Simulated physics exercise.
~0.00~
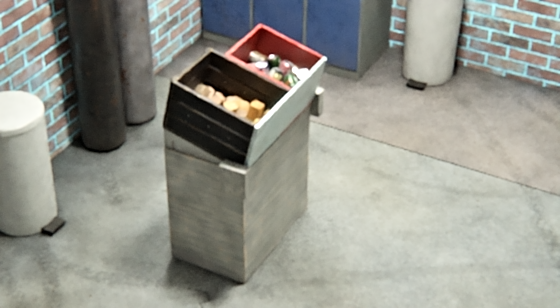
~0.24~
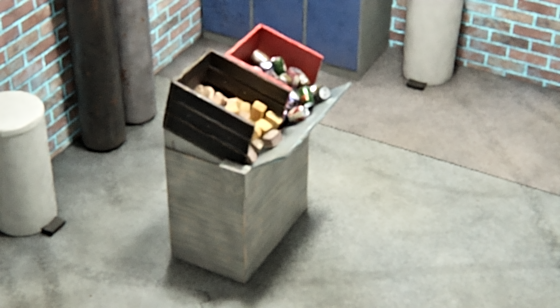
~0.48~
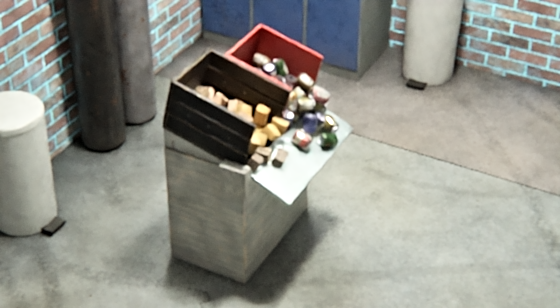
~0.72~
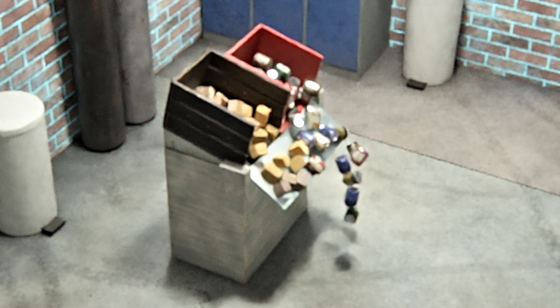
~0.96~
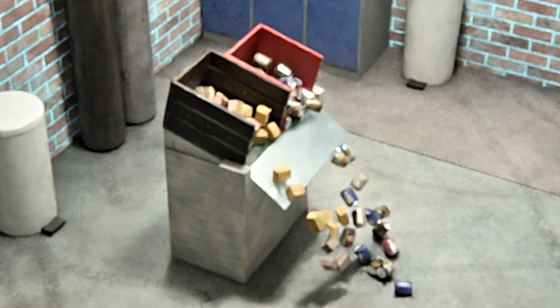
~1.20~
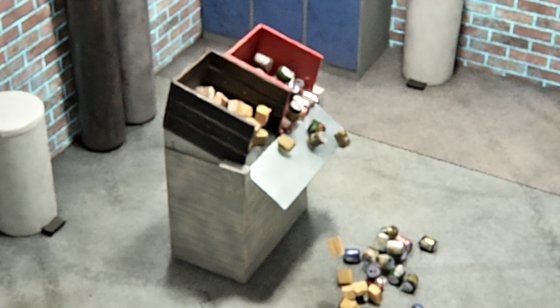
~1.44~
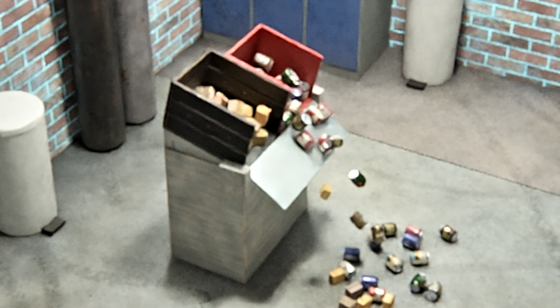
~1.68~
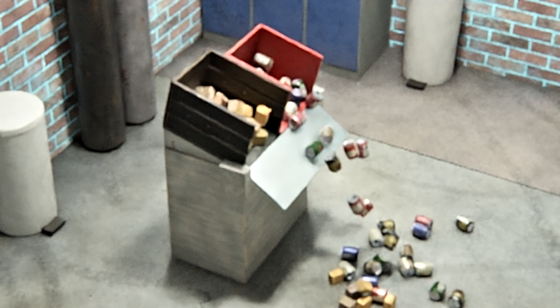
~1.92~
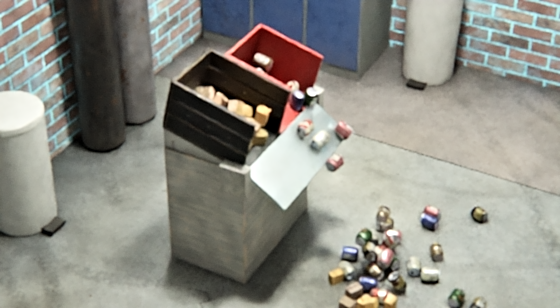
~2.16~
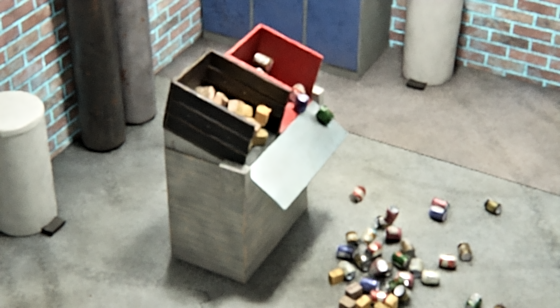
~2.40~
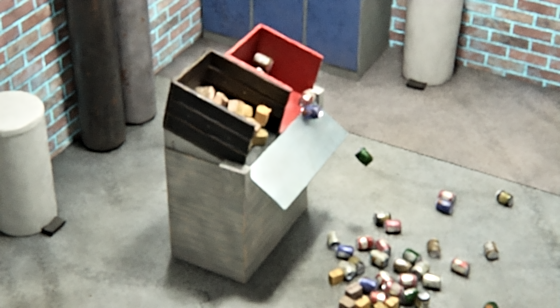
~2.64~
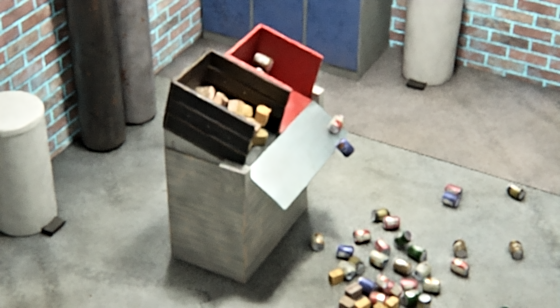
Two open bins, a red one behind a dark slatted wooden one, sit tilted on a grey box-like stand, seen from above in a room with a concrete floor, brick walls and blue panels. The pale flap at their right side swings down, and small coloured cans and tan wooden blocks slide out together over it. They tumble off its edge to the floor at the lower right. The blocks soon stop falling, while cans keep dropping and some roll away right. Finally, the red bin is nearly empty, many blocks remain in the dark one, and a mixed pile lies scattered.
